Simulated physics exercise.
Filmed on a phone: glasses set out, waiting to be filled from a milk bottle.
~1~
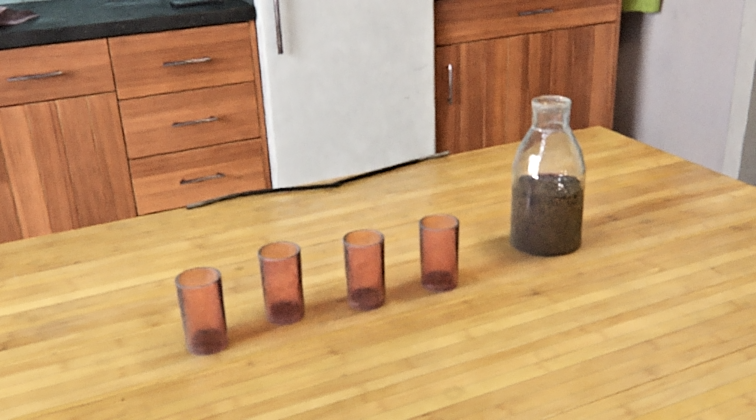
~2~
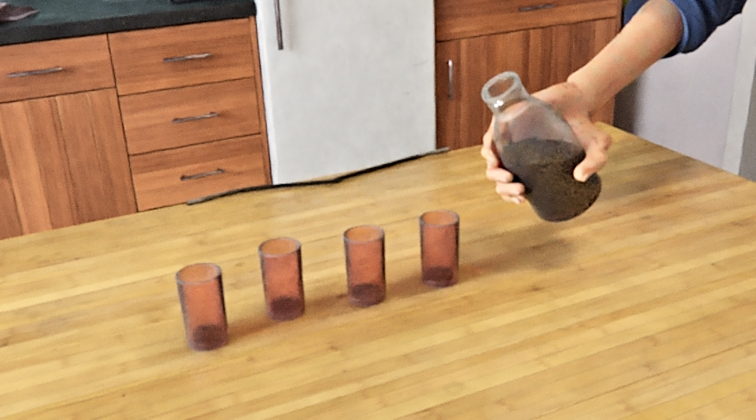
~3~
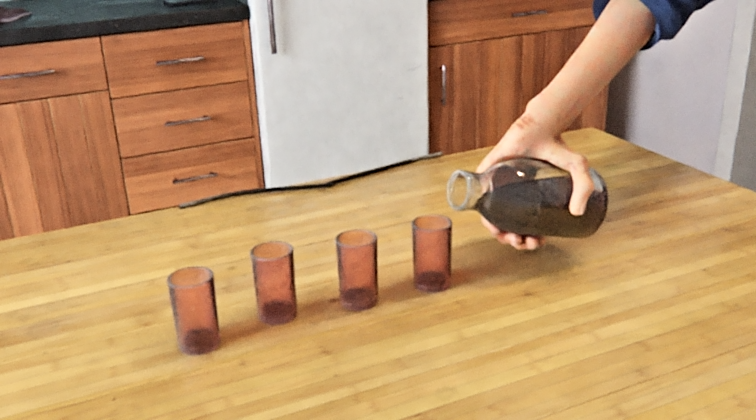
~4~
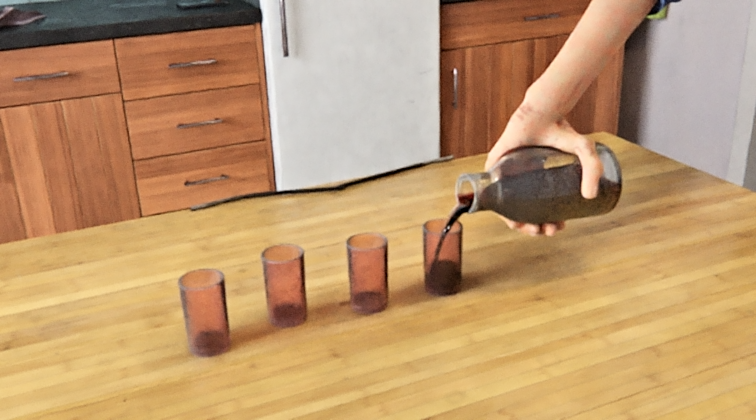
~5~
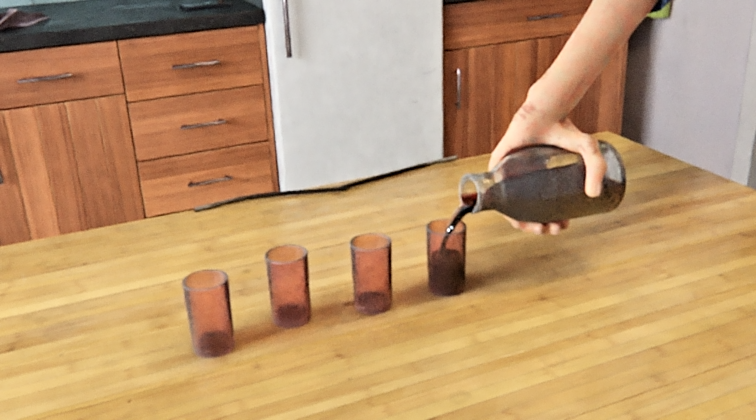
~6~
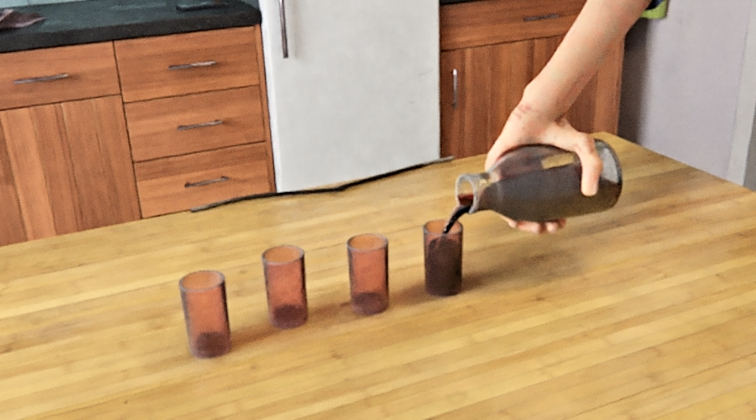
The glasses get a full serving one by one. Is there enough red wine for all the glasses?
Yes. The last one gets a full serving.
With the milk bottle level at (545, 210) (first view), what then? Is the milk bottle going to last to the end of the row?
It gives out early.
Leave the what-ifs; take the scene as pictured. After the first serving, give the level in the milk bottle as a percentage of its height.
I'd put it near 35 in a hundred.
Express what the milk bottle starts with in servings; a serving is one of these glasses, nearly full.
I'd say around 5.0.
Next, the first is about three quarters full.
After that, the first is done and the milk bottle has about three quarters of its load.
Finally, all four are full and about a quarter of the red wine is over.
